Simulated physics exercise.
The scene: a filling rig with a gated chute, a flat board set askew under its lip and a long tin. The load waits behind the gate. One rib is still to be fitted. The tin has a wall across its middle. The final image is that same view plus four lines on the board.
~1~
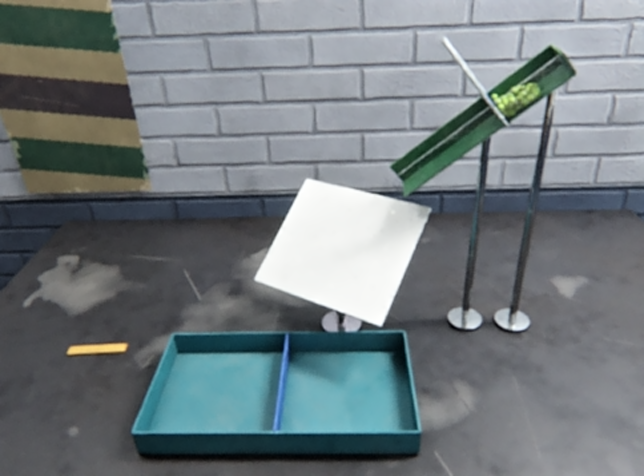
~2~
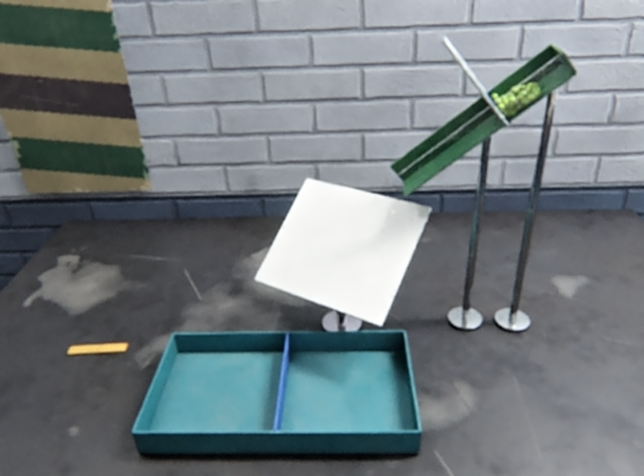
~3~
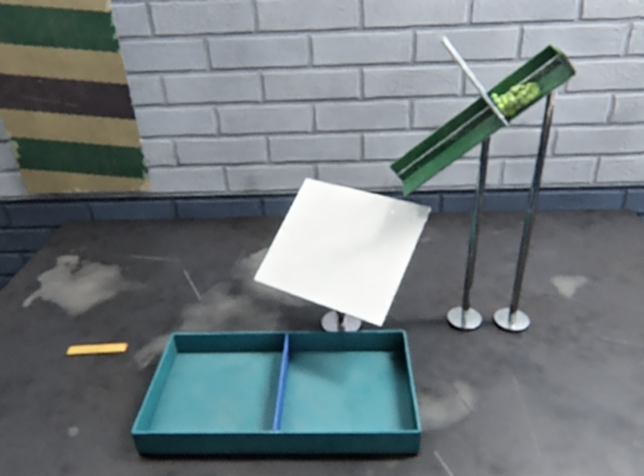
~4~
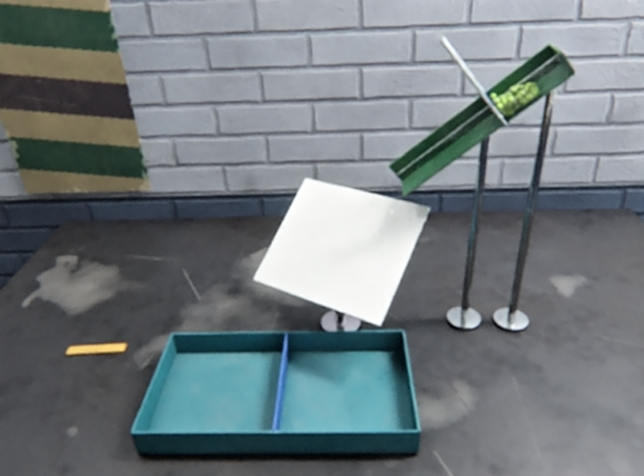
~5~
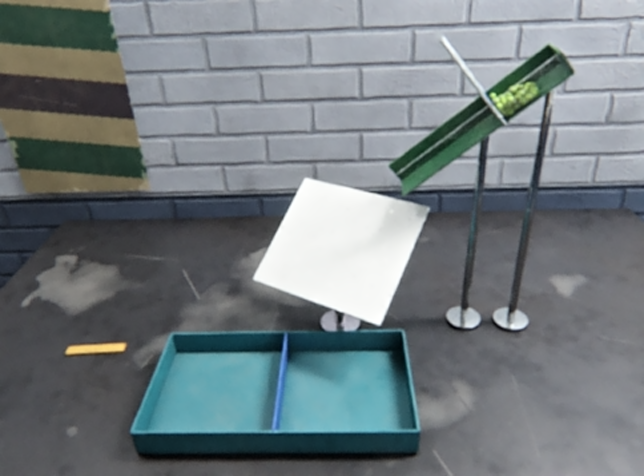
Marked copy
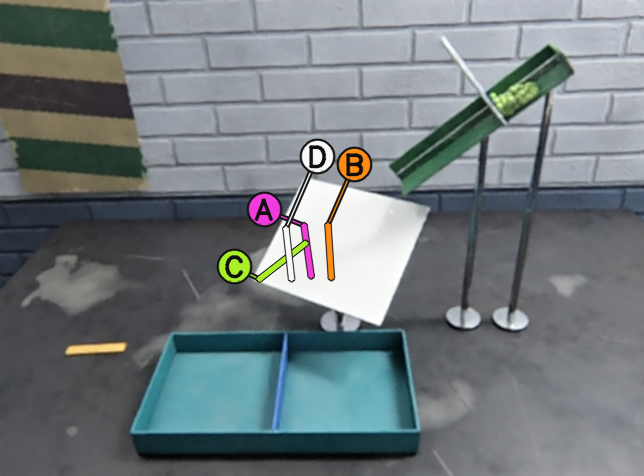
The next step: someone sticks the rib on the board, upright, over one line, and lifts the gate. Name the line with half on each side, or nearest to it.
Line D does it best.
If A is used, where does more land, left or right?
More lands on the right.
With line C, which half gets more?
The left half.
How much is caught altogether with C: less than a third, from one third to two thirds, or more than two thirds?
Line C gives more than two thirds.
On the marked copy, line A from (304, 225) to (311, 276); line B from (327, 225) to (331, 277); line C from (305, 243) to (259, 279); line D from (286, 228) to (291, 278).
With A, of what is caught, a small part in the left half, nearly all in the right.
With B, of what is caught, a small part in the left half, nearly all in the right.
With C, of what is caught, nearly all in the left half, a small part in the right.
With D, of what is caught, about half in the left half, about half in the right.
